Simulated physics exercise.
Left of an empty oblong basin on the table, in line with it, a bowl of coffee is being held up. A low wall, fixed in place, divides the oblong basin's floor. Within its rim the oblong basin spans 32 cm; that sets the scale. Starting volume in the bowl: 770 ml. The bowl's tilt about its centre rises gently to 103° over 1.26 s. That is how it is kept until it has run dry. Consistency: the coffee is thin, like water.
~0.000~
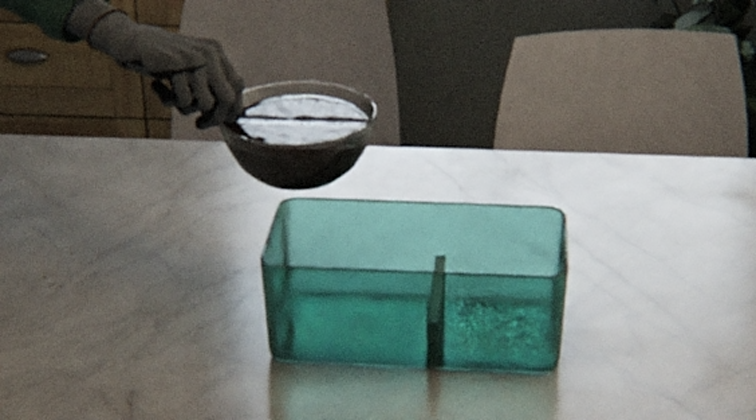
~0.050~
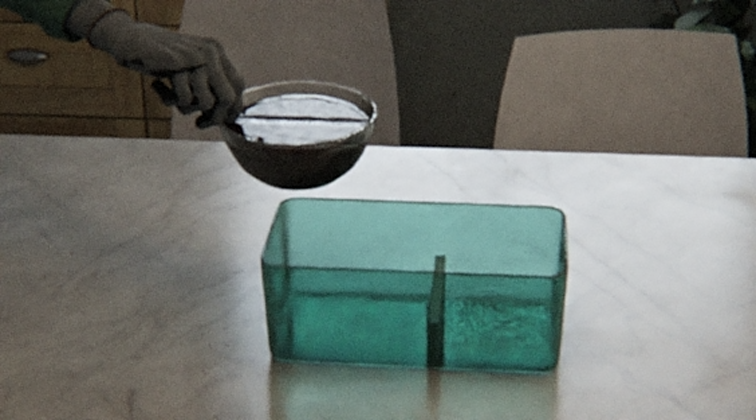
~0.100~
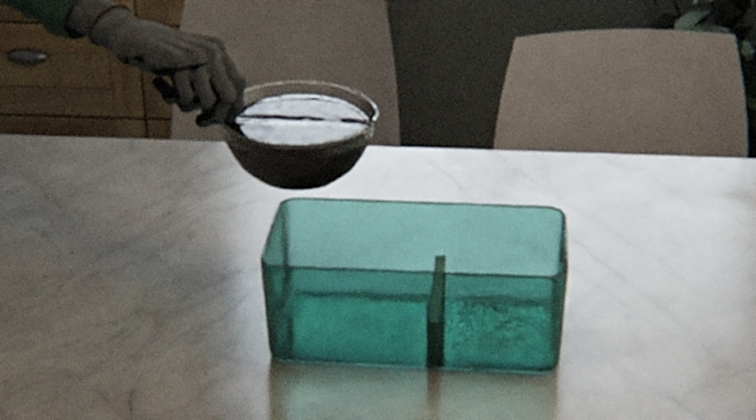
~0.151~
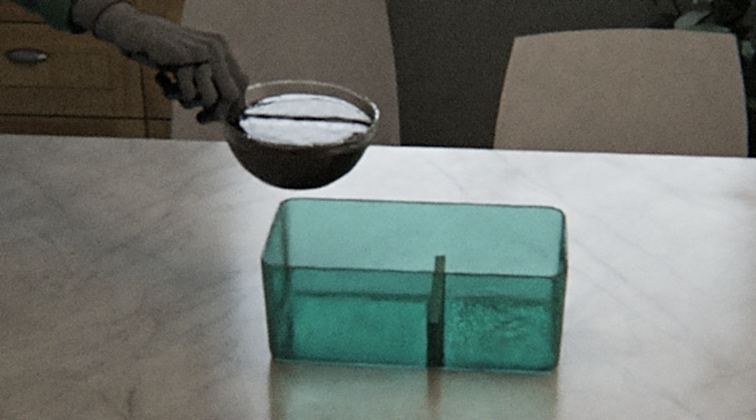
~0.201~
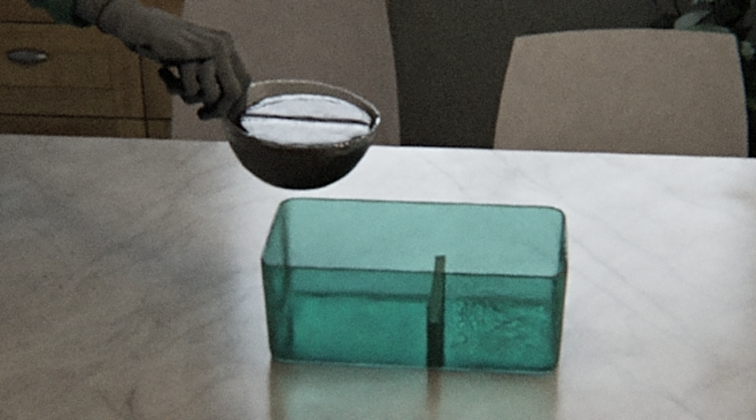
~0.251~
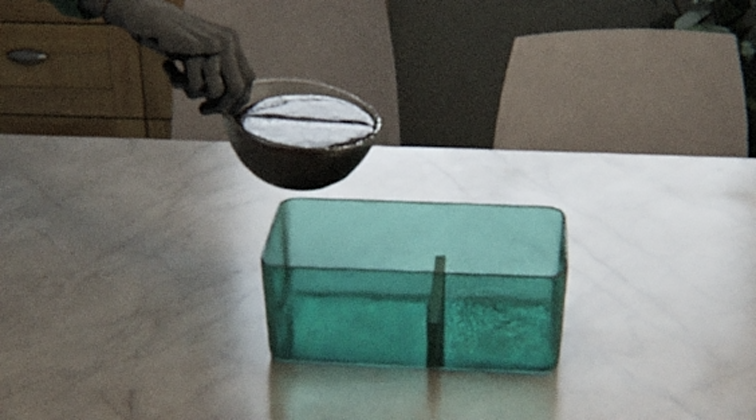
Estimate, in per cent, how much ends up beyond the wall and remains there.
Roughly 40 % ends up beyond the wall.
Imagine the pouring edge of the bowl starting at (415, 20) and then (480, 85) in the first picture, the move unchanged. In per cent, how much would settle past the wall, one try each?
Near 85 in a hundred on the first go and near 85 in a hundred on the second.
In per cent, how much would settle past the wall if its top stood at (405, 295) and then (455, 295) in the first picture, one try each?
75 % and 15 %.
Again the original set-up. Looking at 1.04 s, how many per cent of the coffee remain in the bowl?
Close to 2 percent of the total.
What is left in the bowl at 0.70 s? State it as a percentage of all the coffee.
About 42 per cent.
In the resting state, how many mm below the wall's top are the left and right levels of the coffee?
I'd say some 36 mm on the left and some 38 mm on the right.
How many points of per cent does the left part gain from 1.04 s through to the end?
About 4 percent.
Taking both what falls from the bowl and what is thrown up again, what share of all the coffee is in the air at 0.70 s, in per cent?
My guess is roughly 30 %.
By 0.70 s the tilt is 61° and 42 per cent is still to pour, 13 is left of the wall and 16 right of it.
By 1.04 s the tilt is 95° and 2 per cent is still to pour, 56 is left of the wall and 40 right of it.
By 1.38 s the tilt is 103° and 0 per cent is still to pour, 59 is left of the wall and 40 right of it.
By 1.76 s the tilt is 103° and 0 per cent is still to pour, 59 is left of the wall and 40 right of it.
At rest 59 per cent lies left of the wall, 40 right of it and 1 outside.
